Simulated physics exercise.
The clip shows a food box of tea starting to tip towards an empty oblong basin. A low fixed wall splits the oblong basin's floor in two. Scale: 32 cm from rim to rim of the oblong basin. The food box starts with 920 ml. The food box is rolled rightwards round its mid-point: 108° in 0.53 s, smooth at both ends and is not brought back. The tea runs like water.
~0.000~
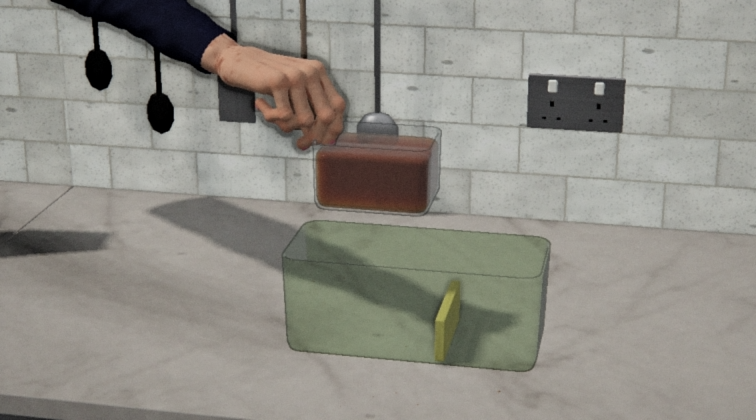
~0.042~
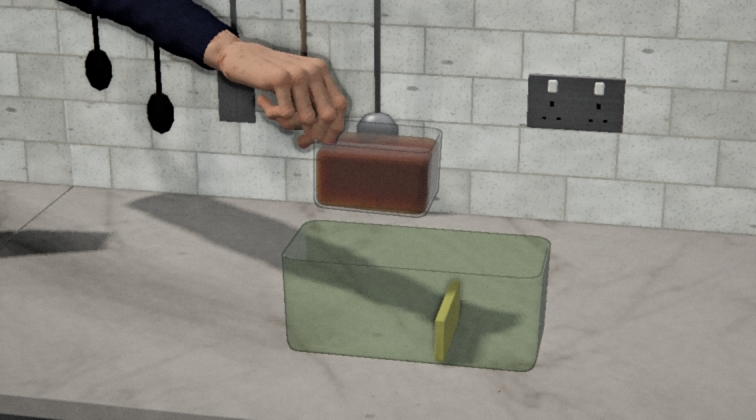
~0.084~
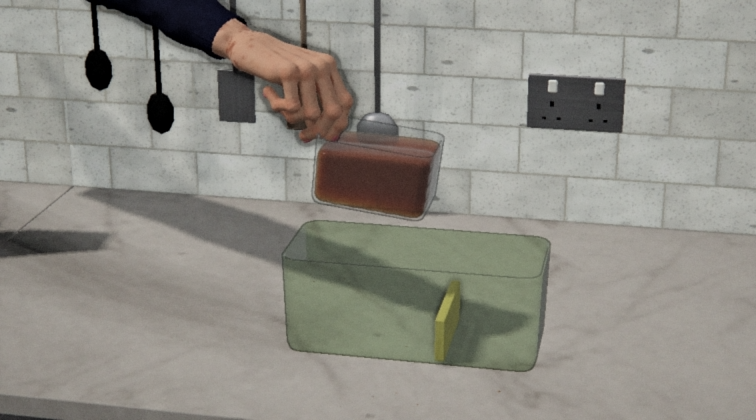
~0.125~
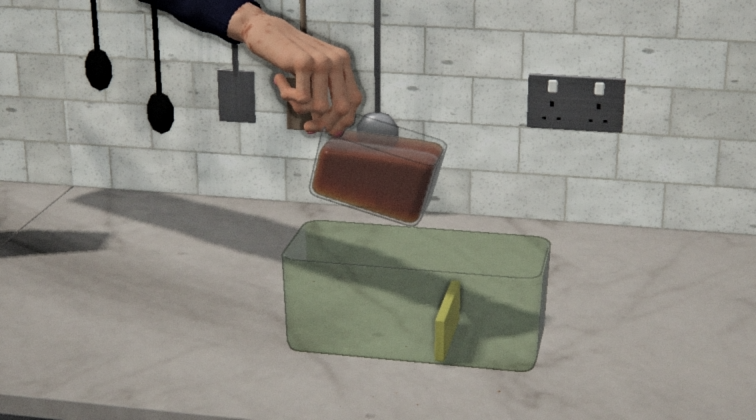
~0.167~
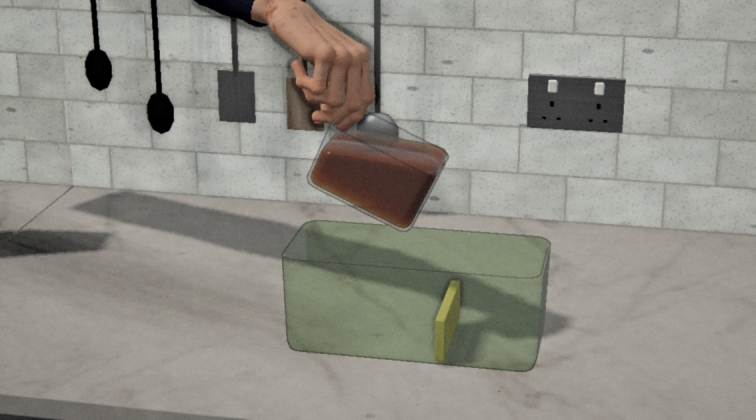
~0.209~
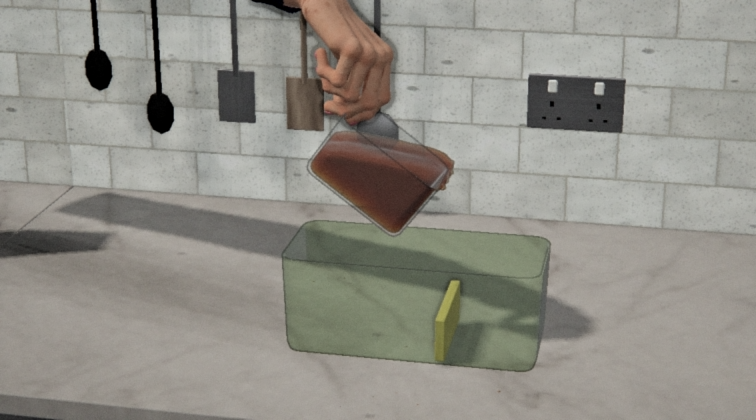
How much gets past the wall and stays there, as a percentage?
The far part has some 62 per cent.
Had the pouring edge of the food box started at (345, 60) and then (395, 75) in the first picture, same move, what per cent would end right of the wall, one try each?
First 10, then 40 per cent.
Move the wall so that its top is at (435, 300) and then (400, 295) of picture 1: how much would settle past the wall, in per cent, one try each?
First 75, then 80 per cent.
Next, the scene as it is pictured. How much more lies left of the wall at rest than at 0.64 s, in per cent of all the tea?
Near 12 in a hundred.
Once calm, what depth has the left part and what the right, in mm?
Some 12 mm on the left and 40 mm on the right.
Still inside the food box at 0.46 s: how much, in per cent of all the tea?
Near 22 in a hundred.
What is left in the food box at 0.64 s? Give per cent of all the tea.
Some 4 per cent.
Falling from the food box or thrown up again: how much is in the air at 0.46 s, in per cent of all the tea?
Near 26 in a hundred.
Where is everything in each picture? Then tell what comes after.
In the first frame, it leans 0°; its right rim is at (435, 141); the tea meets the walls at (324, 141) and (435, 148); the oblong basin's rim runs from (293, 240) to (546, 260); the wall's top is at (448, 301).
In the second frame, it leans 2°; its right rim is at (436, 143); the tea meets the walls at (325, 141) and (435, 149).
In the third frame, it leans 7°; its right rim is at (438, 148); the tea meets the walls at (326, 139) and (437, 151).
In the fourth frame, it leans 14°; its right rim is at (441, 156); the tea meets the walls at (328, 139) and (440, 153).
In the fifth frame, it leans 24°; its right rim is at (443, 167); the tea meets the walls at (325, 145) and (443, 159); 2 per cent is over the edge.
In the sixth frame, it leans 36°; its right rim is at (442, 180); the tea meets the walls at (323, 144) and (444, 172); 6 per cent is over the edge.
After 0.46 s the tilt is 103° and 23 per cent is still to pour, 4 is left of the wall and 47 right of it.
After 0.64 s the tilt is 108° and 4 per cent is still to pour, 19 is left of the wall and 52 right of it.
After 0.82 s the tilt is 108° and 0 per cent is still to pour, 27 is left of the wall and 66 right of it.
After 1.03 s the tilt is 108° and 0 per cent is still to pour, 31 is left of the wall and 62 right of it.
In the end 32 per cent lies left of the wall, 62 right of it and 7 outside.
